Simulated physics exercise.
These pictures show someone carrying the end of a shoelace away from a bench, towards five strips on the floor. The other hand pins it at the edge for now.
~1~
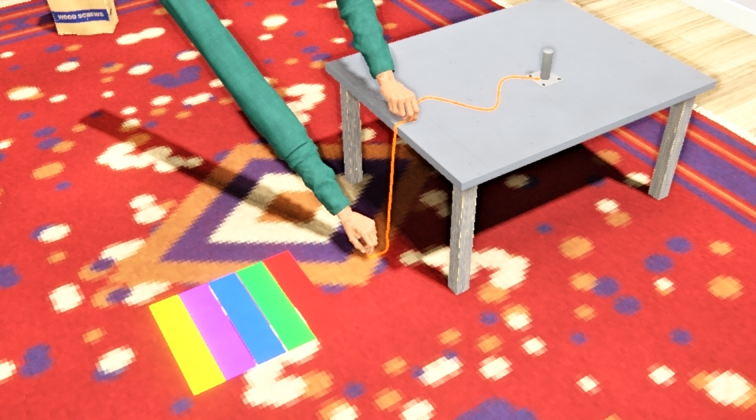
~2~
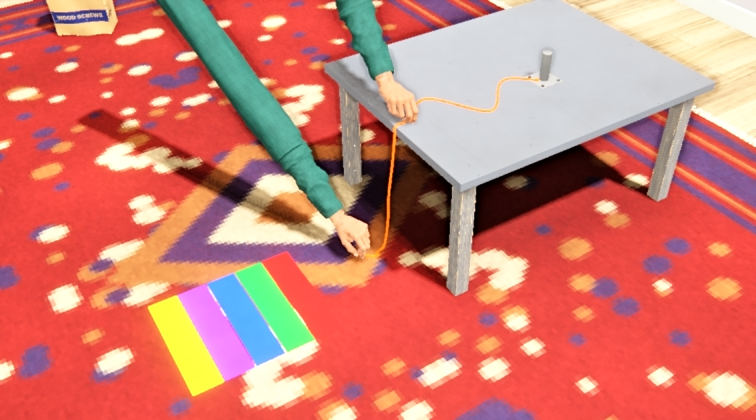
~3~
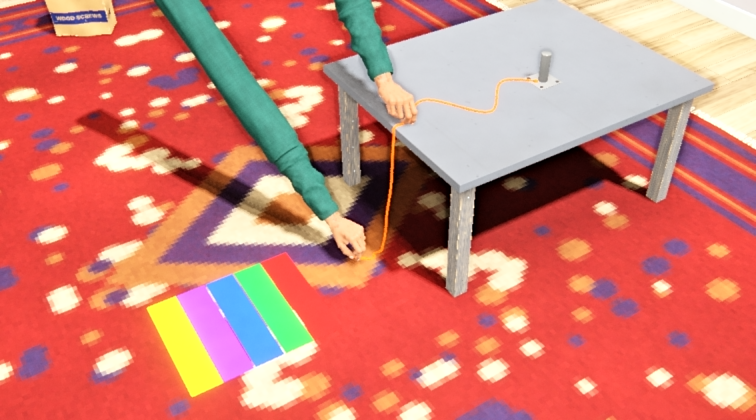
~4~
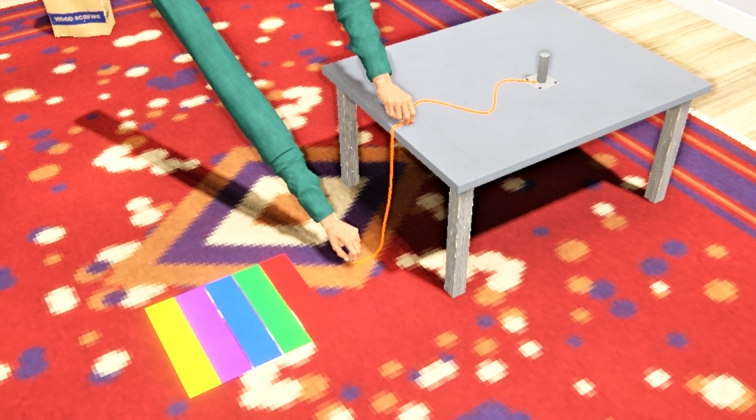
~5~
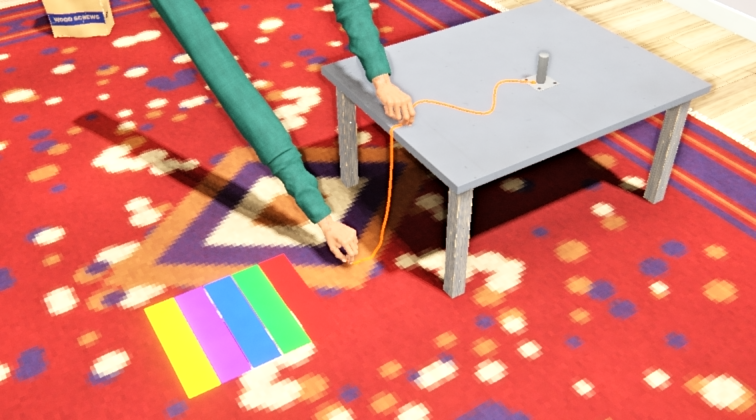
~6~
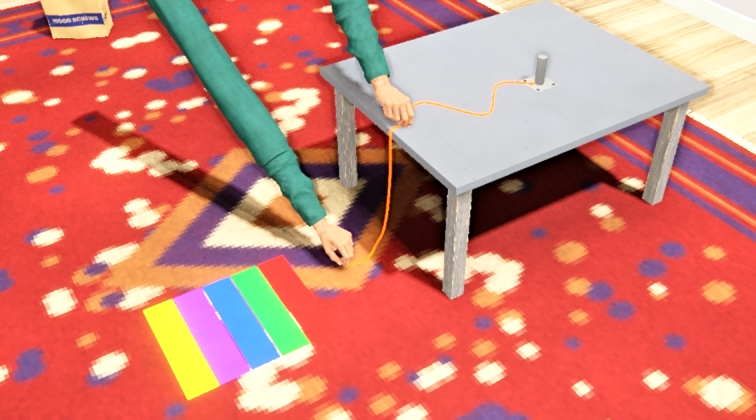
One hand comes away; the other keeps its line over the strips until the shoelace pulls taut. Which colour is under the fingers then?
The purple one.
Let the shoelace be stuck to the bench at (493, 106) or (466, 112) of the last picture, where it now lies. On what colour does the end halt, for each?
One after the other, blue; blue.
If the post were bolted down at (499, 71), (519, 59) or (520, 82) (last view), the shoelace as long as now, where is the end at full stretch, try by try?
The places are (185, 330), (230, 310) and (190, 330).
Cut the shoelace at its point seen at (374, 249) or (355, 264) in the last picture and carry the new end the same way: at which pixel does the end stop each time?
Try by try, around (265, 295) and (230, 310).
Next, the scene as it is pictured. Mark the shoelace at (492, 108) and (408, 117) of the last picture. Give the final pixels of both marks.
The first at (467, 109), the second at (372, 157).
Soon after, end near (262, 297); over green.
After that, end near (227, 312); over blue.
At the stop, end near (206, 321); over purple. It halts on the purple strip.
